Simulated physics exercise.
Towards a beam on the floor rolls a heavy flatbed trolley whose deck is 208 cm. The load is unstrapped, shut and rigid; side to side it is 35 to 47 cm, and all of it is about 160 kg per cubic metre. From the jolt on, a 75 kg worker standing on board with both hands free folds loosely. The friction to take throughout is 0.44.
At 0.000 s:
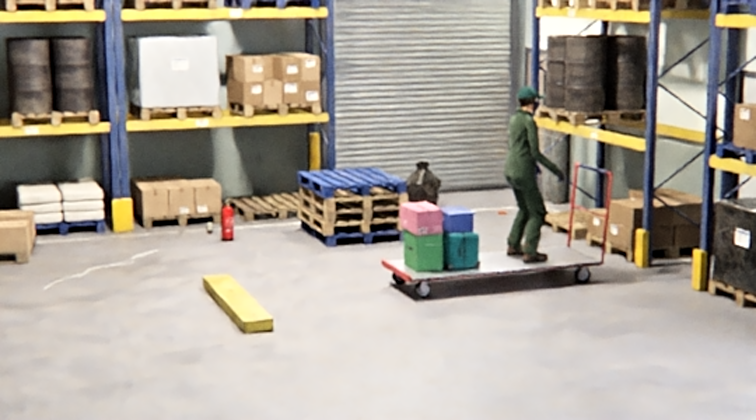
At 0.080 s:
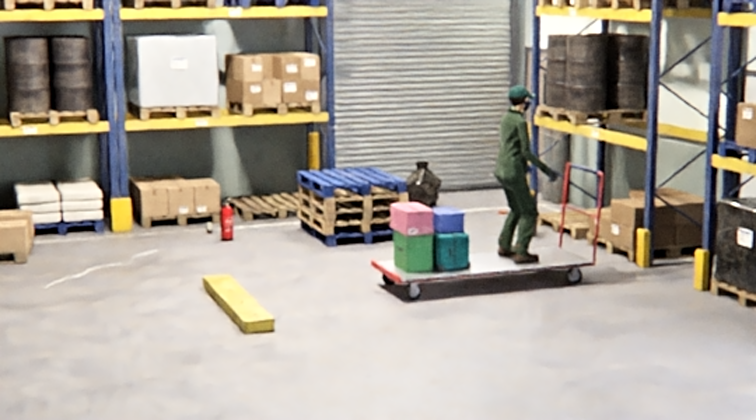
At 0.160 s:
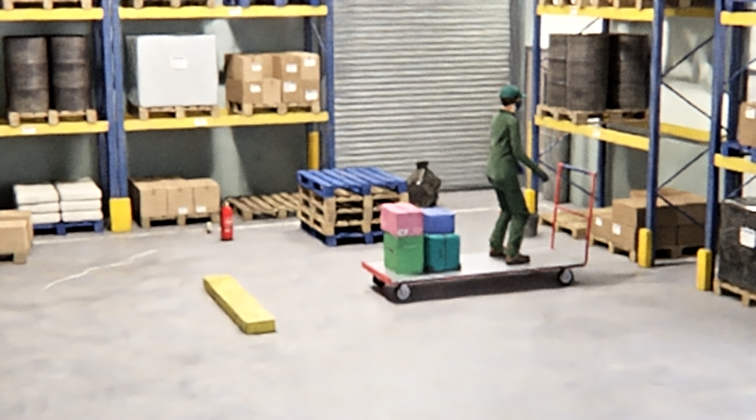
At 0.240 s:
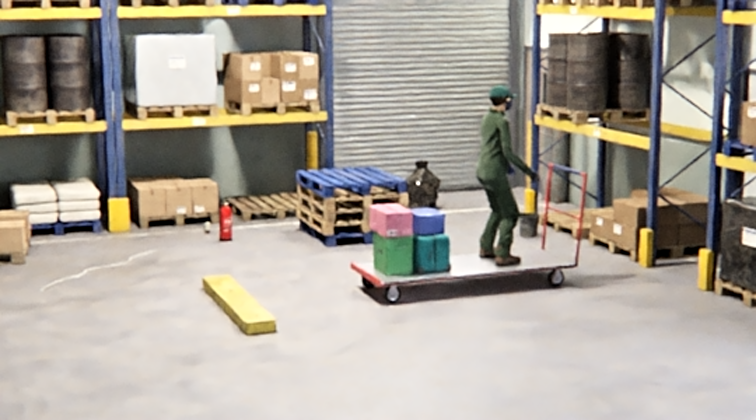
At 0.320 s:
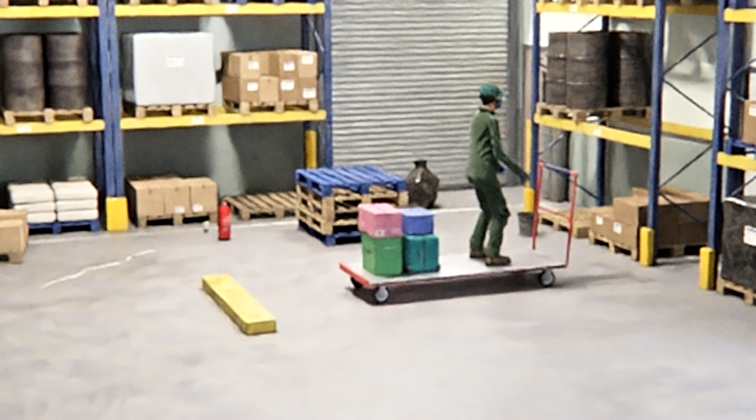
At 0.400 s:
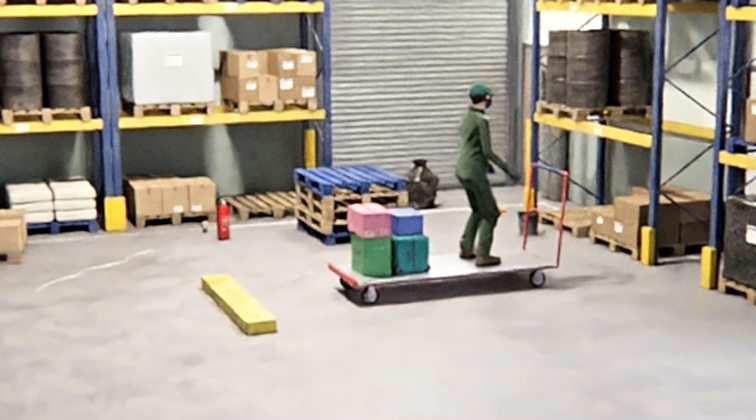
In a warehouse with tall racks, a flatbed cart carrying stacked pink, blue, green and teal containers rolls steadily left toward a yellow beam on the floor, while a worker in green stands on board facing right, arms held forward.
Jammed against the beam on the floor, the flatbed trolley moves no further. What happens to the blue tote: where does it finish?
It finishes on the deck.
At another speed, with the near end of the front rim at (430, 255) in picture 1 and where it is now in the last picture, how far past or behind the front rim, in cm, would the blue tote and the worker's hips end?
Then blue 130 past, hips 10 past.
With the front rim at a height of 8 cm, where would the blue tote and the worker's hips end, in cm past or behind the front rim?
Rest positions from the front rim: Blue 50 cm behind; hips 90 cm behind.
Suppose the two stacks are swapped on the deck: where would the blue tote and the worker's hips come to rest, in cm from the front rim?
The blue item would overshoot the rim by 40 centimetres, and the hips would rest 100 centimetres behind it.
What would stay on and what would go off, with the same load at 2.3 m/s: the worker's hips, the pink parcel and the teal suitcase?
I'd expect the hips to stay in place, pink to come away and teal to stay in place.
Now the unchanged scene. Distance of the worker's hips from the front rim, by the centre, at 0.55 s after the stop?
Behind the rim, near 80 cm.
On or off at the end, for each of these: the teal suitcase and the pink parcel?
Result - teal: Stays; pink: Goes over.
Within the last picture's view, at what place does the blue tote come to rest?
About (287, 231).
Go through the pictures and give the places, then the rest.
The first picture shows blue tote (455, 220), hips (521, 173), rim corner (411, 279); 0 cm covered, 156 to go.
The second picture shows blue tote (445, 220), hips (511, 173), rim corner (400, 280); 12 cm covered, 145 to go.
The third picture shows blue tote (436, 221), hips (503, 173), rim corner (390, 281); 23 cm covered, 133 to go.
The fourth picture shows blue tote (425, 222), hips (493, 174), rim corner (379, 282); 35 cm covered, 121 to go.
The fifth picture shows blue tote (415, 222), hips (483, 173), rim corner (368, 283); 47 cm covered, 109 to go.
The sixth picture shows blue tote (404, 222), hips (473, 173), rim corner (357, 284); 58 cm covered, 98 to go. Speed about 1.5 m/s.
Impact comes at 1.07 s.
After 1.62 s the blue tote is 40 cm behind the rim, tilted 0°, near (282, 232) in the last picture's view.
After 2.07 s the blue tote is 42 cm behind the rim, tilted 0°, near (284, 232) in the last picture's view.
Final state at 3.9 s, past the rim, pink parcel; behind it, teal suitcase, green toolbox, blue tote and the worker's hips.
